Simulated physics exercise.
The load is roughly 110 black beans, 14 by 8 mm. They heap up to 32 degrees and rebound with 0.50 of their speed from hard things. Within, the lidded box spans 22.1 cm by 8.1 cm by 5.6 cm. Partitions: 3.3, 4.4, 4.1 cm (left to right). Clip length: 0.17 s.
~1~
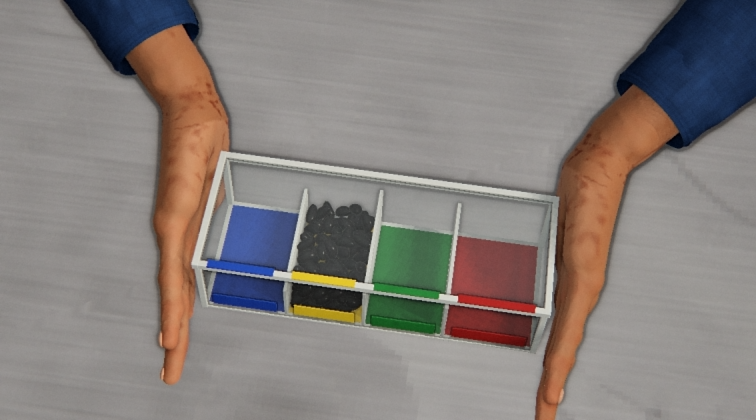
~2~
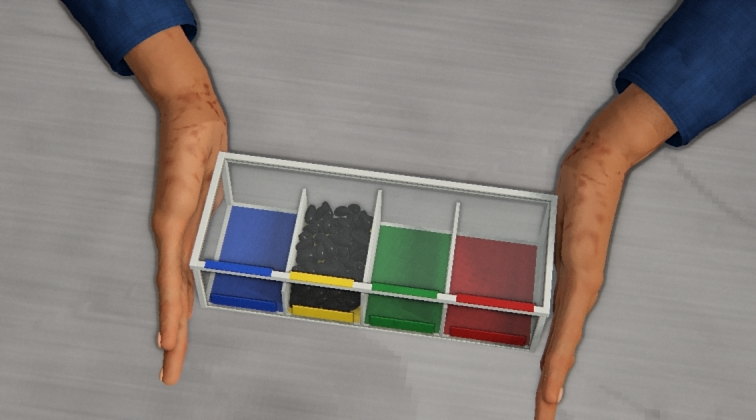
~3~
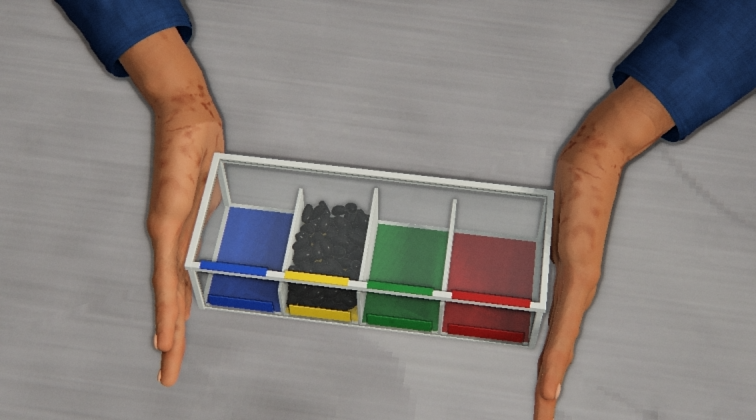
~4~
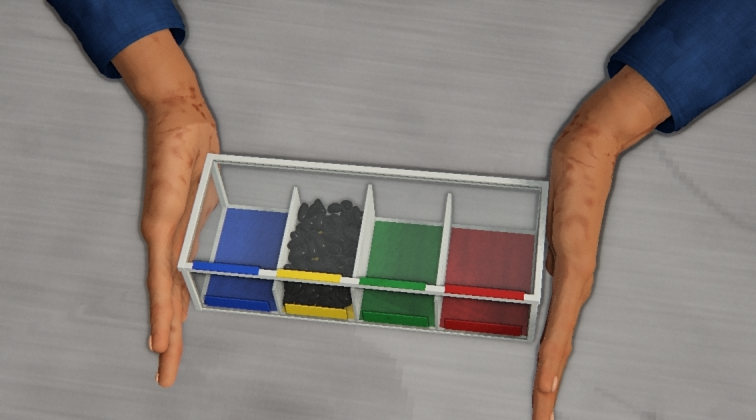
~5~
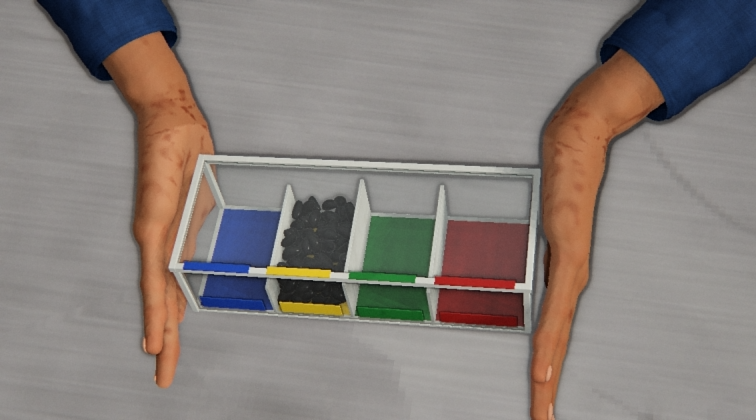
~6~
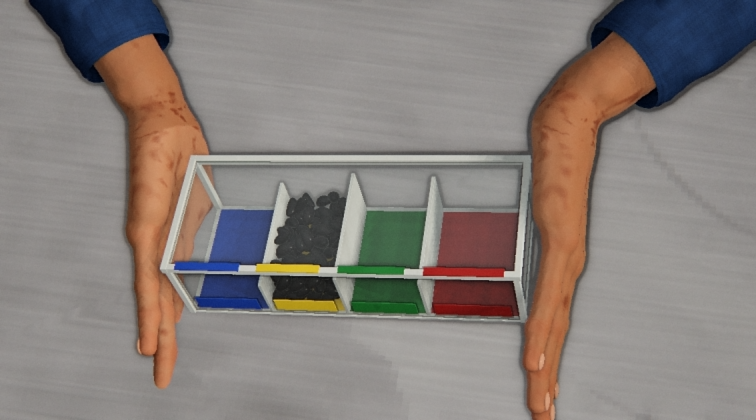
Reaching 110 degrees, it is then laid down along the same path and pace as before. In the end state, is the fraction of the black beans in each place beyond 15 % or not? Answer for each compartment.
Red compartment: Not beyond, blue compartment: Beyond, green compartment: Not beyond, yellow compartment: Not beyond.
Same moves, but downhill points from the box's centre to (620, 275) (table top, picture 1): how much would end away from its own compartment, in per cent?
15 %.
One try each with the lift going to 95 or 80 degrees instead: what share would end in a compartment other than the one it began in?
Roughly 70 percent, then roughly 30 percent.
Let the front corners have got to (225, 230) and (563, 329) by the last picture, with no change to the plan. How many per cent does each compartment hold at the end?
Red = 5 %, blue = 0 %, green = 5 %, yellow = 90 %.
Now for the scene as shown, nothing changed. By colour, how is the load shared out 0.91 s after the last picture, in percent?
Red = 0, blue = 50, green = 0, yellow = 50 (percent).
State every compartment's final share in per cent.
The red one ends with 0, blue with 100, green with 0 and yellow with 0 per cent.
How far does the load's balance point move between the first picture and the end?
The balance point ends up some 6.0 centimetres from where it began.
Then, 0.91 s after the last picture, tilt 110 degrees; blue 50 %, yellow 50 %.
Then, 1.52 s after the last picture, tilt 50 degrees; blue 100 %.
Then, 2.16 s after the last picture, tilt 0 degrees; blue 100 %.
In the end, red 0 %, blue 100 %, green 0 %, yellow 0 %.
